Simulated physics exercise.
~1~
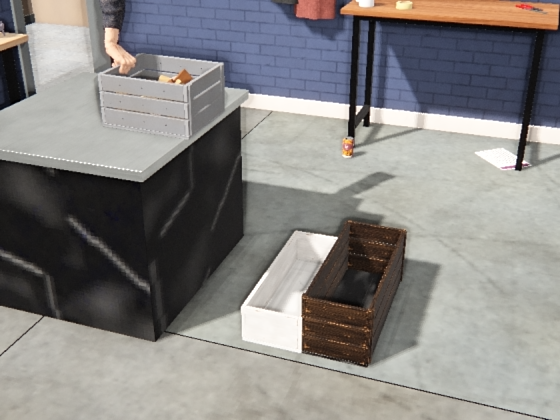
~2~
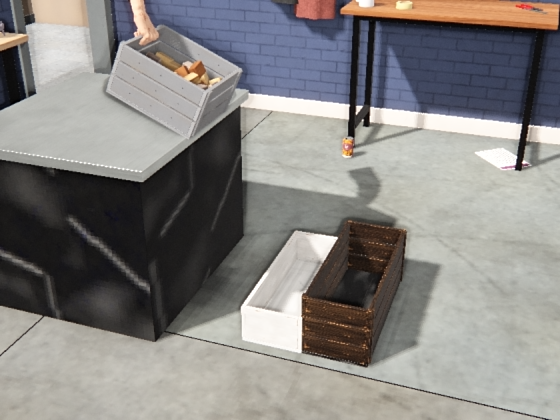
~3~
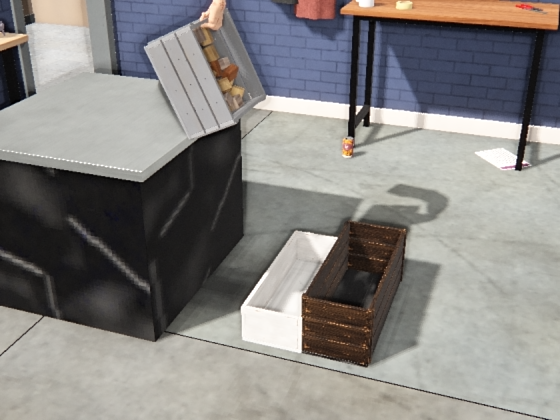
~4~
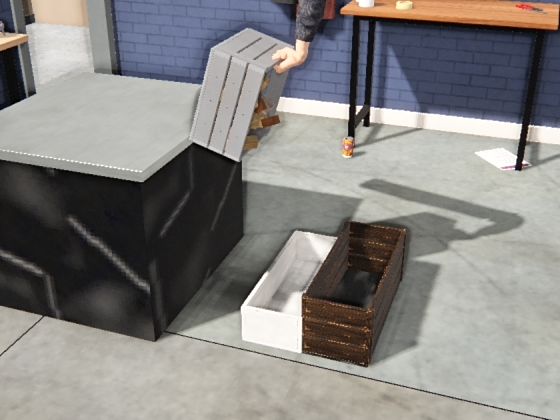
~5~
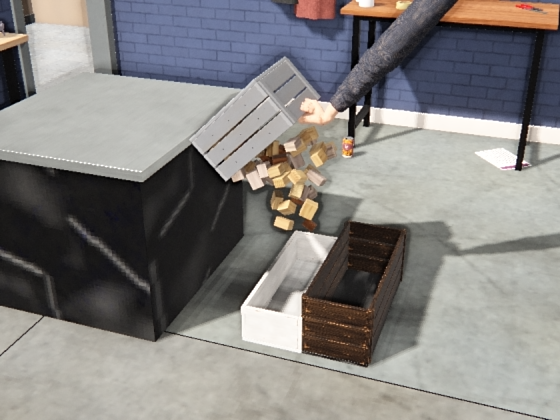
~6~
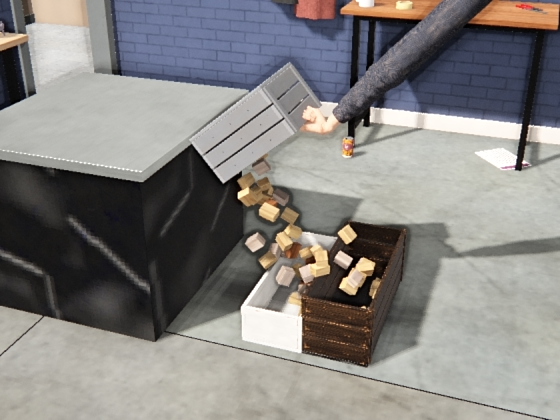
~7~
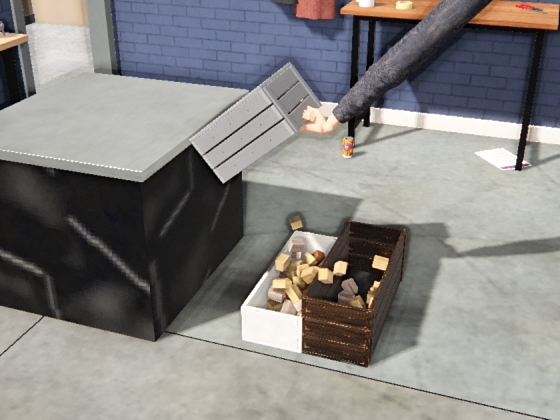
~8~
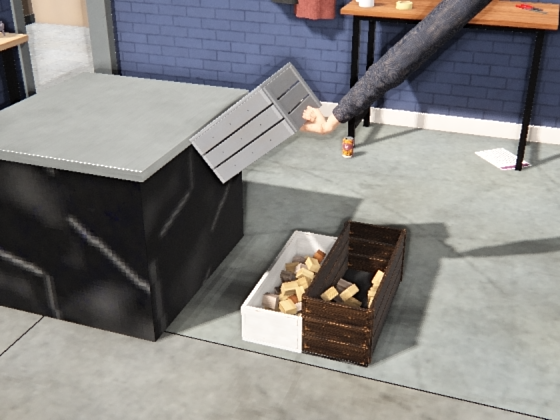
A hand tips a grey crate off a bench, spilling wooden blocks into two bins below.
